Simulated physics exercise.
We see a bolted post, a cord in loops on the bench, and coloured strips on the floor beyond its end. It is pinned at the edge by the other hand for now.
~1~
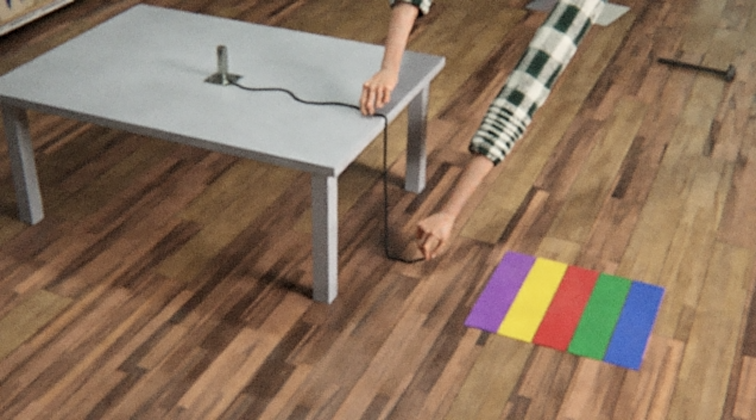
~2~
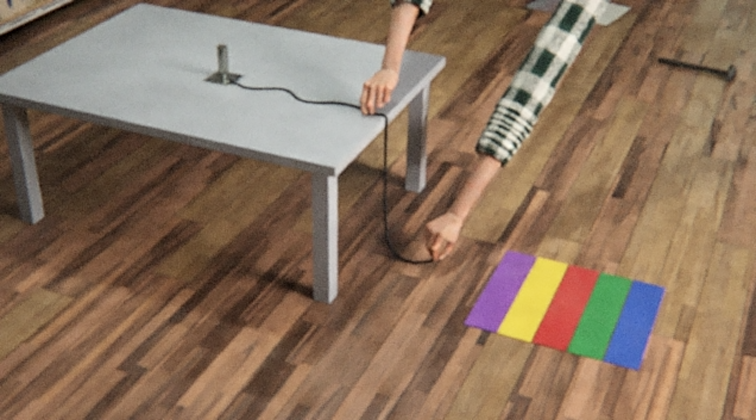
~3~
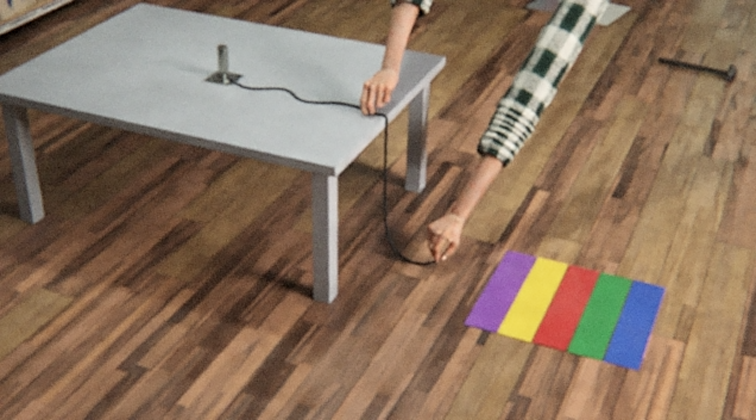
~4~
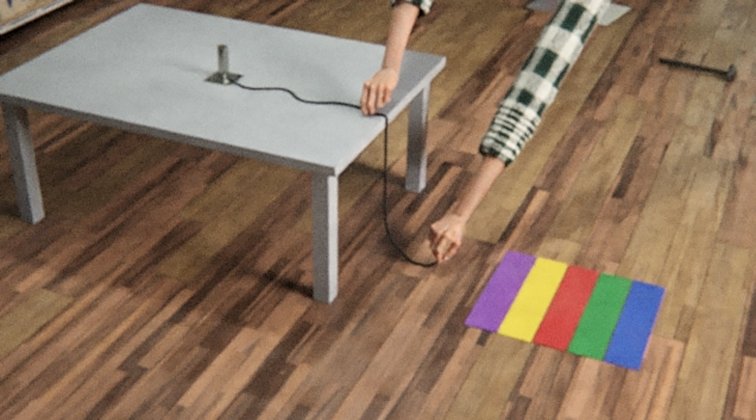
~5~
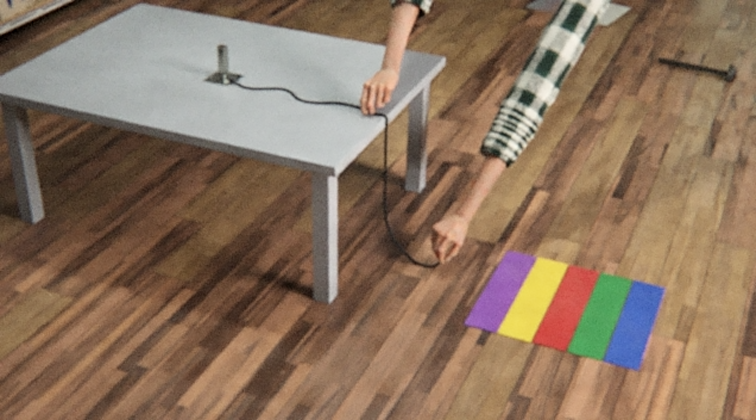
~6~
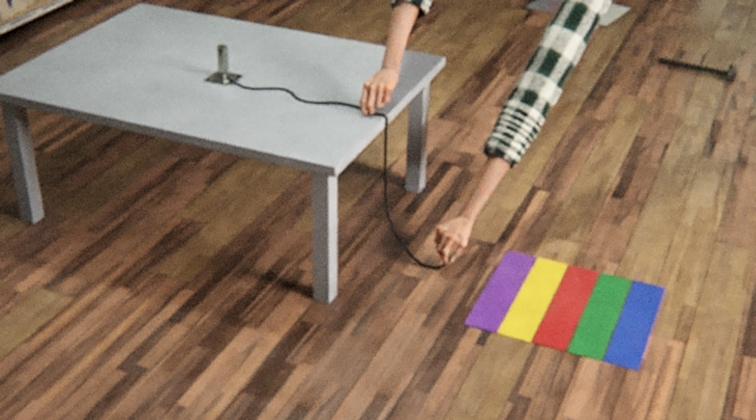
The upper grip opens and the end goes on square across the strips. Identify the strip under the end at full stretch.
Strip: Yellow.
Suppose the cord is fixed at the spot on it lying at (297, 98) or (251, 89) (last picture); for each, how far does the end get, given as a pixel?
Try by try: (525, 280), (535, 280).
Soon after, end near (476, 267); short of the strips.
Then, end near (515, 277); over purple.
At full stretch, end near (539, 283); over yellow. The end stops over the yellow strip.
